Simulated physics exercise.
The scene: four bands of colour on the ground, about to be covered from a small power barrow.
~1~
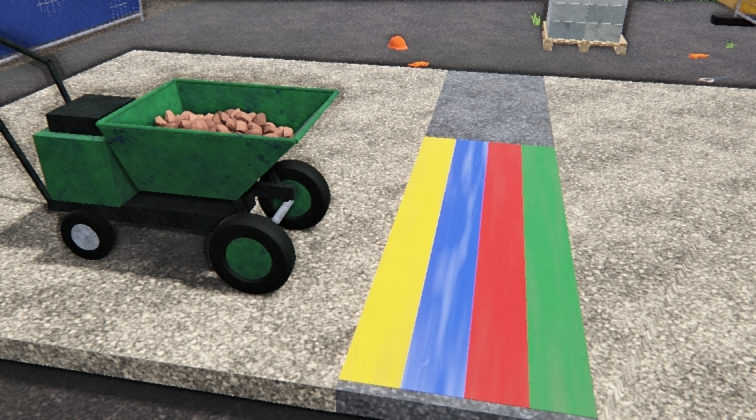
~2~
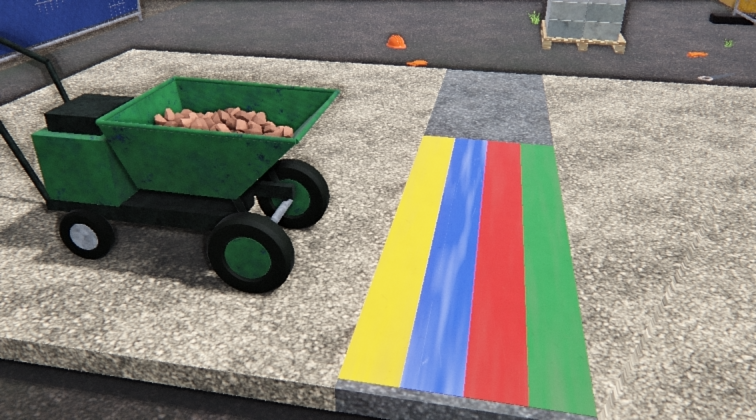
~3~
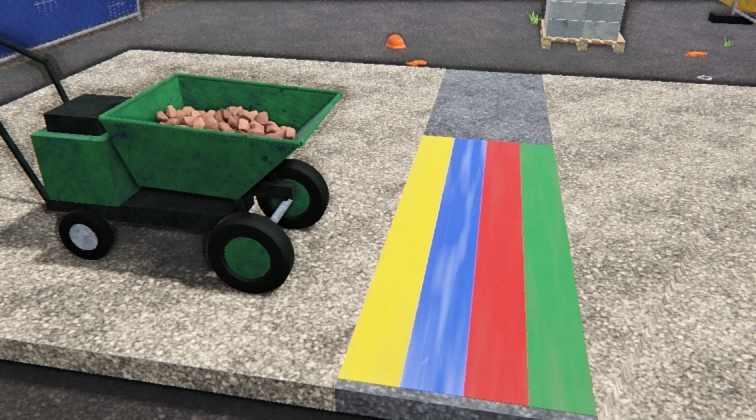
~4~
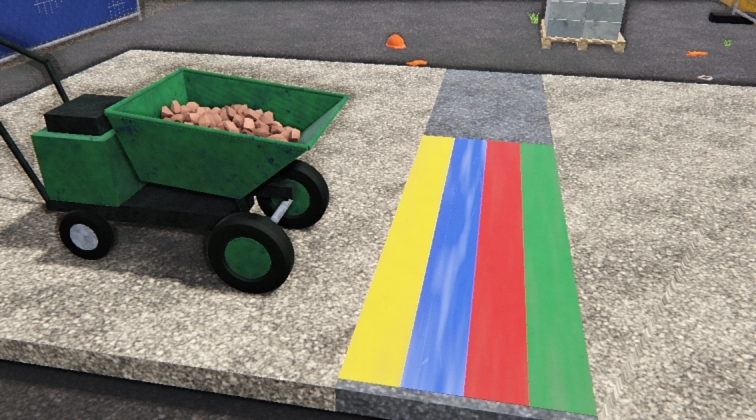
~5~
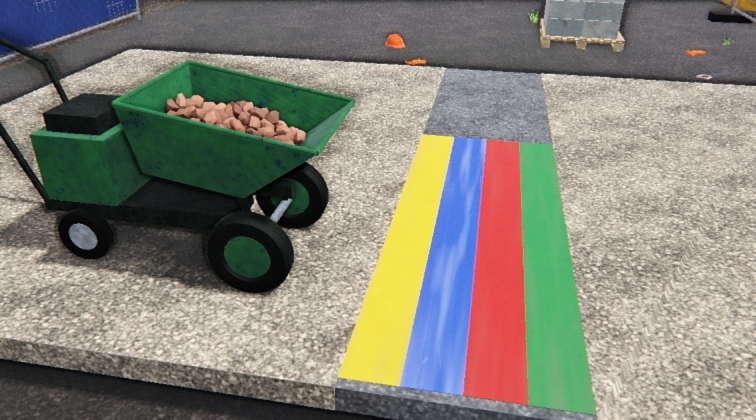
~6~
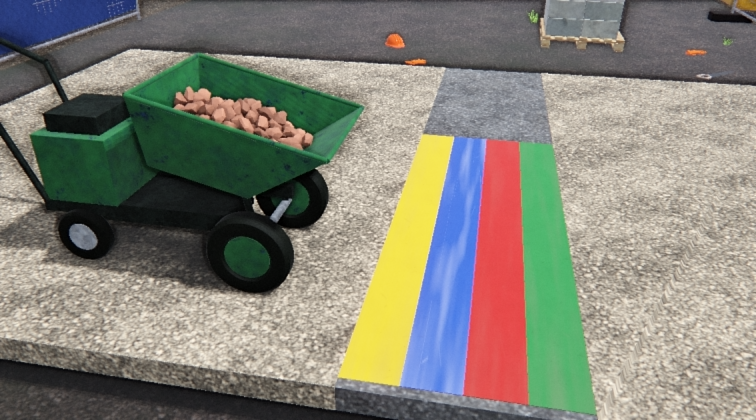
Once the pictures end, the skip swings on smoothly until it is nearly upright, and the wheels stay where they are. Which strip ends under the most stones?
Most covered: The blue band.
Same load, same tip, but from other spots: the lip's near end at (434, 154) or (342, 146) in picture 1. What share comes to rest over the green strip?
About 40 and 20 per cent.
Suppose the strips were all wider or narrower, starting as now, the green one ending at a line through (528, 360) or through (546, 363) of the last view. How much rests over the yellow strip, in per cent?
About 10 and 10 per cent.
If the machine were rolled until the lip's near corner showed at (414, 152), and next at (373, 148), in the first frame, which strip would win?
One: That green strip. Two: The red one.
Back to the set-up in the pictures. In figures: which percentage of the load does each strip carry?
Yellow strip near 20; blue strip near 40; red strip near 20; green strip near 5.
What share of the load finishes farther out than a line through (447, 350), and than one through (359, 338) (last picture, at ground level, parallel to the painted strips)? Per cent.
In turn 40 and 80 in a hundred.
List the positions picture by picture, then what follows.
In the first frame, lip of the skip at (295, 142), level; top of the load at (218, 133), lumps of rubble; yellow strip at (382, 338); blue strip at (439, 346); red strip at (498, 354); green strip at (559, 362).
In the second frame, lip of the skip at (296, 142), level; top of the load at (218, 131).
In the third frame, lip of the skip at (300, 144), tipped barely; top of the load at (203, 124).
In the fourth frame, lip of the skip at (308, 148), tipped a little; top of the load at (208, 121).
In the fifth frame, lip of the skip at (316, 153), tipped a little; top of the load at (208, 128).
In the sixth frame, lip of the skip at (327, 161), tipped a little; top of the load at (206, 111); yellow strip at (381, 336); blue strip at (438, 343); red strip at (497, 351); green strip at (557, 359).
Soon after the last picture, skip tipped steeply; all in the skip.
A little later, skip tipped right over; most in the skip; a small part over the yellow strip; a small part over the blue strip.
Later still, skip tipped right over; about a quarter in the skip; about a quarter over the yellow strip; about a third over the blue strip; about a quarter over the red strip; a small part over the green strip.
At rest, skip tipped right over; about a quarter in the skip; about a quarter over the yellow strip; about a third over the blue strip; about a quarter over the red strip; a small part over the green strip.
